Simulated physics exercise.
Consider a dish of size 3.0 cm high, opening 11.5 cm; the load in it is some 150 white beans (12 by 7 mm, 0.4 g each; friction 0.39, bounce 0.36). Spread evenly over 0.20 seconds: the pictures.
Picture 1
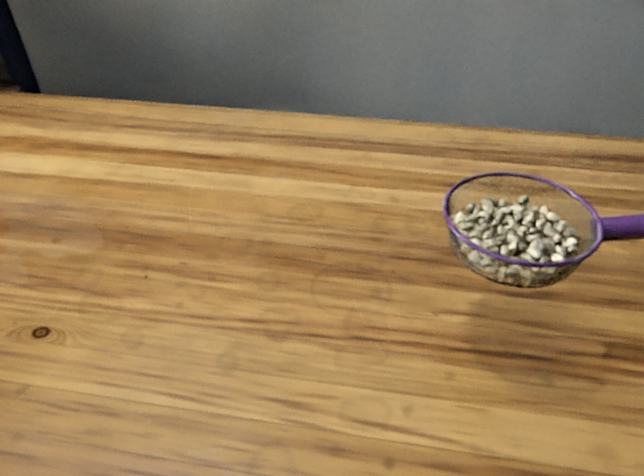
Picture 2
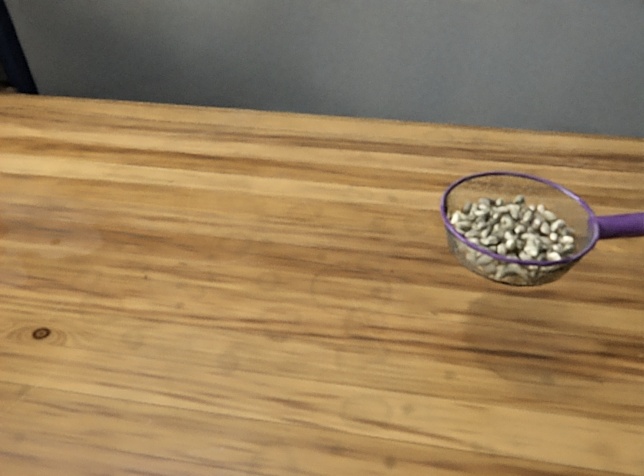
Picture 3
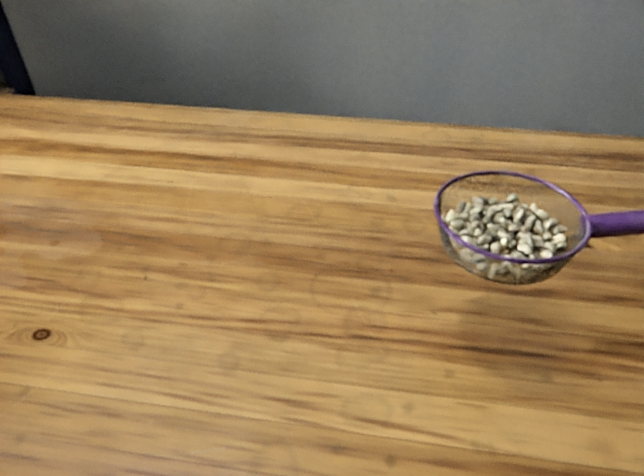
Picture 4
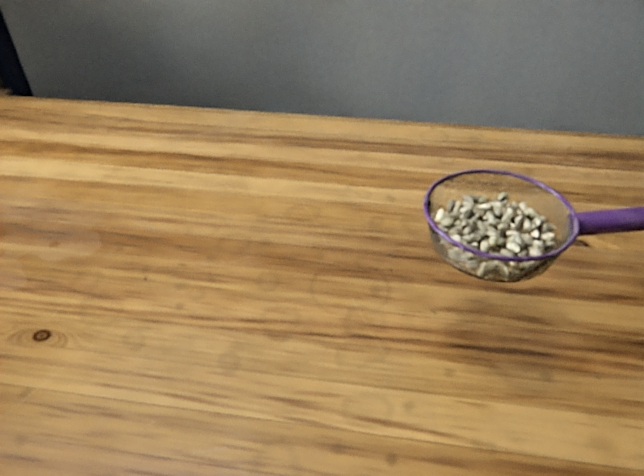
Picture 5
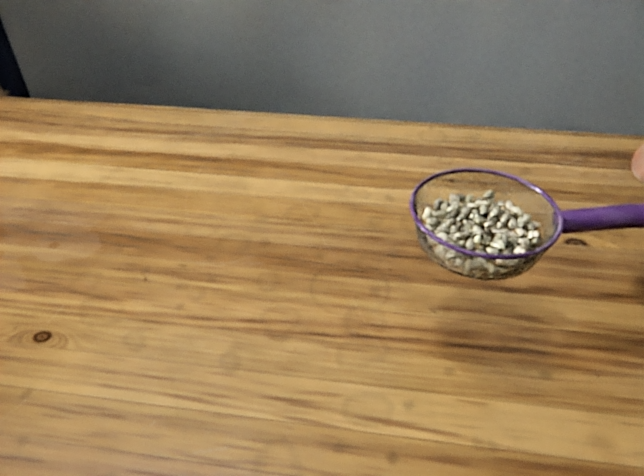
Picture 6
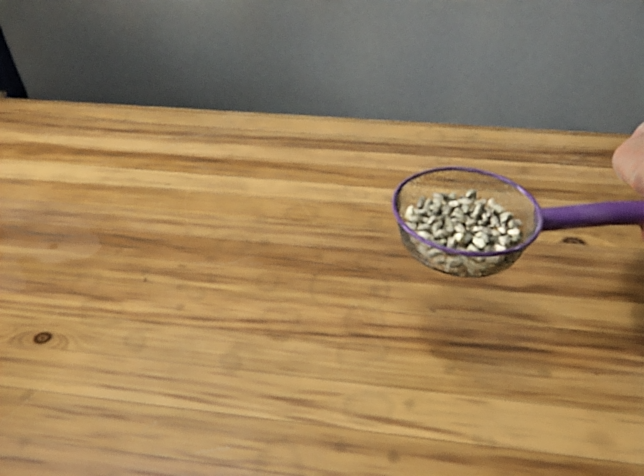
At first, a clear strainer-like dish with a purple rim and handle, filled with pale beans, hovers above the right side of a wooden table, barely moving. It then drifts slowly a short way left, staying level, as fingertips near the handle come into view at the right edge.
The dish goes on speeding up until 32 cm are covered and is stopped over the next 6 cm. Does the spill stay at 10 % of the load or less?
Yes.
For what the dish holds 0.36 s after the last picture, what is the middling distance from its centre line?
3.5 cm.
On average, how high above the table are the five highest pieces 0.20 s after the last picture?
Height: Roughly 12 cm.
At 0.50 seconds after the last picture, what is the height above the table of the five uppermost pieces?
12 cm.
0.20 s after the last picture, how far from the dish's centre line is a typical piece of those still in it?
3.5 cm.
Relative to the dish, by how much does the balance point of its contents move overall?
The displacement comes to around 1.0 cm by the end.
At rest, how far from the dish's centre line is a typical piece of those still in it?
That would be about 3.0 centimetres.
Then, 0.20 s after the last picture, tilt 0 degrees; dish 100 %; middle of all pieces near (331, 218).
Then, 0.36 s after the last picture, tilt 0 degrees; dish 100 %; middle of all pieces near (170, 205).
Then, 0.50 s after the last picture, tilt 0 degrees; dish 100 %; middle of all pieces near (68, 197).
Then, 0.65 s after the last picture, tilt 0 degrees; dish 100 %; middle of all pieces near (69, 197).
In the end, dish 100 %.
